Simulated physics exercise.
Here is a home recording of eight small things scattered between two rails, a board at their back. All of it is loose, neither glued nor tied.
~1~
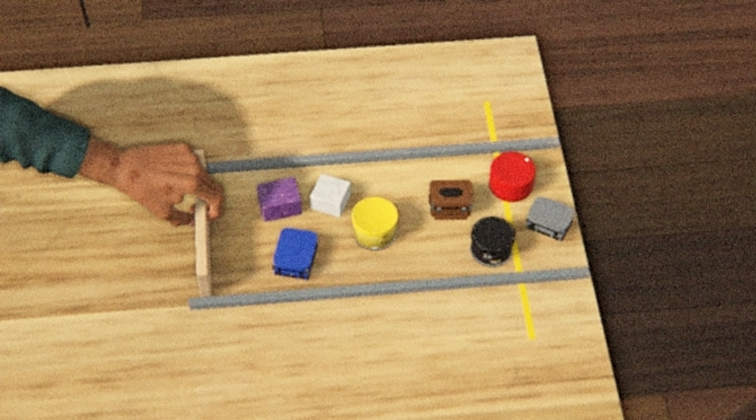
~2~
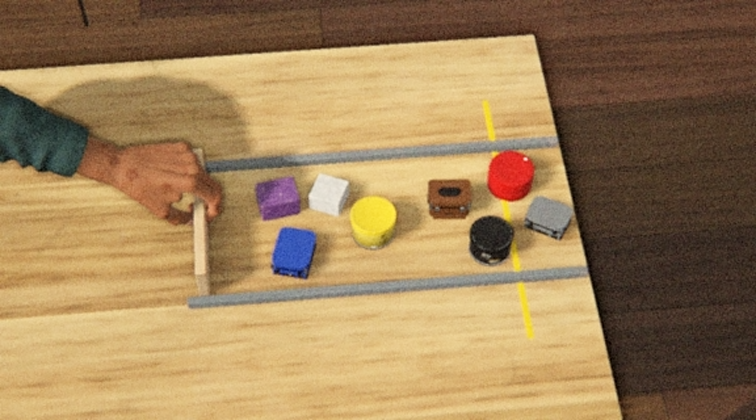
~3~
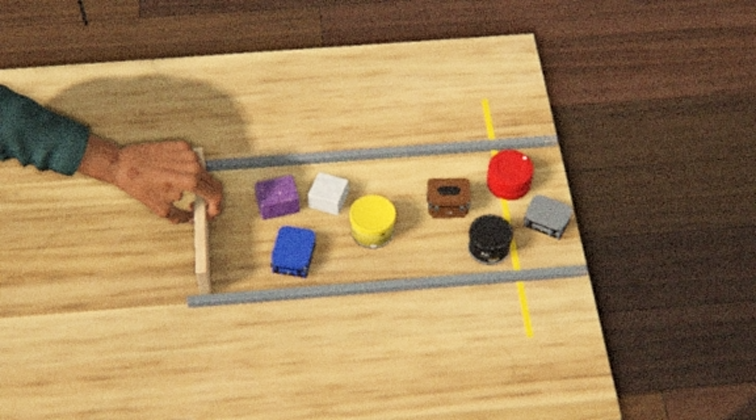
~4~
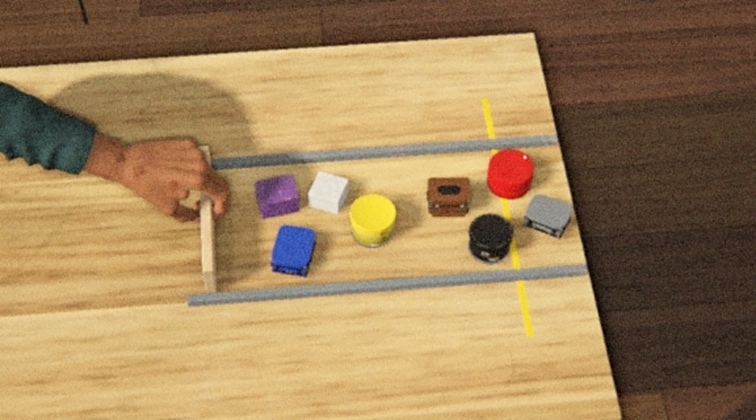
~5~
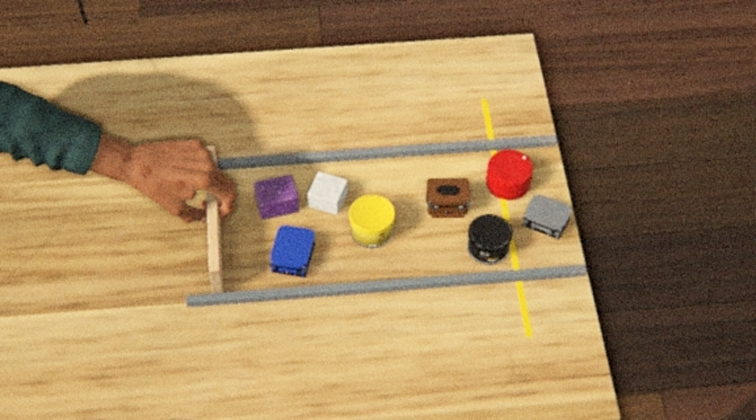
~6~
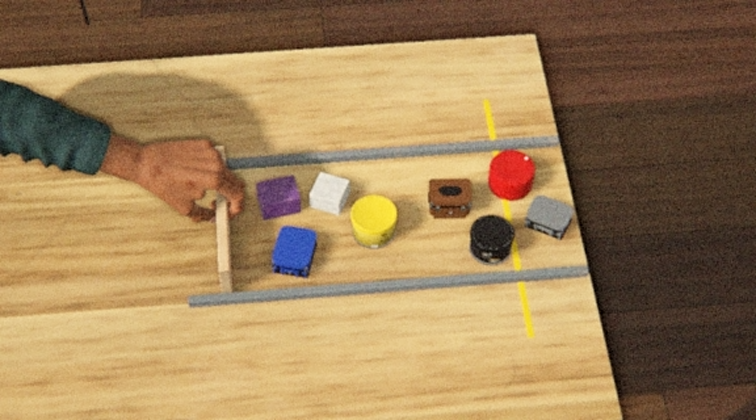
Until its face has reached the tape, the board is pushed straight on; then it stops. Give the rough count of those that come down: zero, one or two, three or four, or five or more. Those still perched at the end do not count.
Once the push stops, three or four will be gone from the table.
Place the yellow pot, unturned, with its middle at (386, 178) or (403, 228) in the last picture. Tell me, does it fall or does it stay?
Place by place, it goes off; stays put.
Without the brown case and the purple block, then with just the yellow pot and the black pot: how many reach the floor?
Going first to second: 1 and 2.
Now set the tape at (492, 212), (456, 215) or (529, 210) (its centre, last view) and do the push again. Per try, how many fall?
It would be 3, 1 and 6.
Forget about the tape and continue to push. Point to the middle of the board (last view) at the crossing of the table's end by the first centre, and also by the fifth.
The first one at (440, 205), the next at (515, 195).
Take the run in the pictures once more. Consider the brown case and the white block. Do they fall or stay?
Once it all settles, the brown case goes down and the white block is still there.
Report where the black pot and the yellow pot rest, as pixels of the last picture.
Looks like one lands around (574, 245), and the other around (567, 208).
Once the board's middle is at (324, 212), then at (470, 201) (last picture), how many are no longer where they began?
By then 4, and 8.
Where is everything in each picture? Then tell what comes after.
In the first frame, grey case (550, 219); red lid (512, 177); black pot (492, 242); board (203, 223); tape (508, 213).
In the second frame, red lid (511, 176); brown case (449, 199).
In the third frame, black pot (490, 240); yellow pot (373, 222).
In the fourth frame, grey case (548, 216); white block (329, 193).
In the fifth frame, red lid (509, 175); blue case (293, 252).
In the sixth frame, grey case (549, 217); red lid (511, 176); black pot (491, 240); board (223, 219); tape (507, 211).
Soon after, none off yet; grey case at rest near (549, 217); red lid at rest near (511, 176); black pot at rest near (491, 240).
After that, none off yet; grey case at rest near (549, 217); red lid moving near (517, 175); black pot at rest near (491, 240).
And then, none off yet; grey case displaced a little near (562, 219); red lid tilting well over near (589, 174); black pot displaced about its own width near (526, 248).
In the end, the number that fall off is three or four; gone, brown case, red lid and grey case.
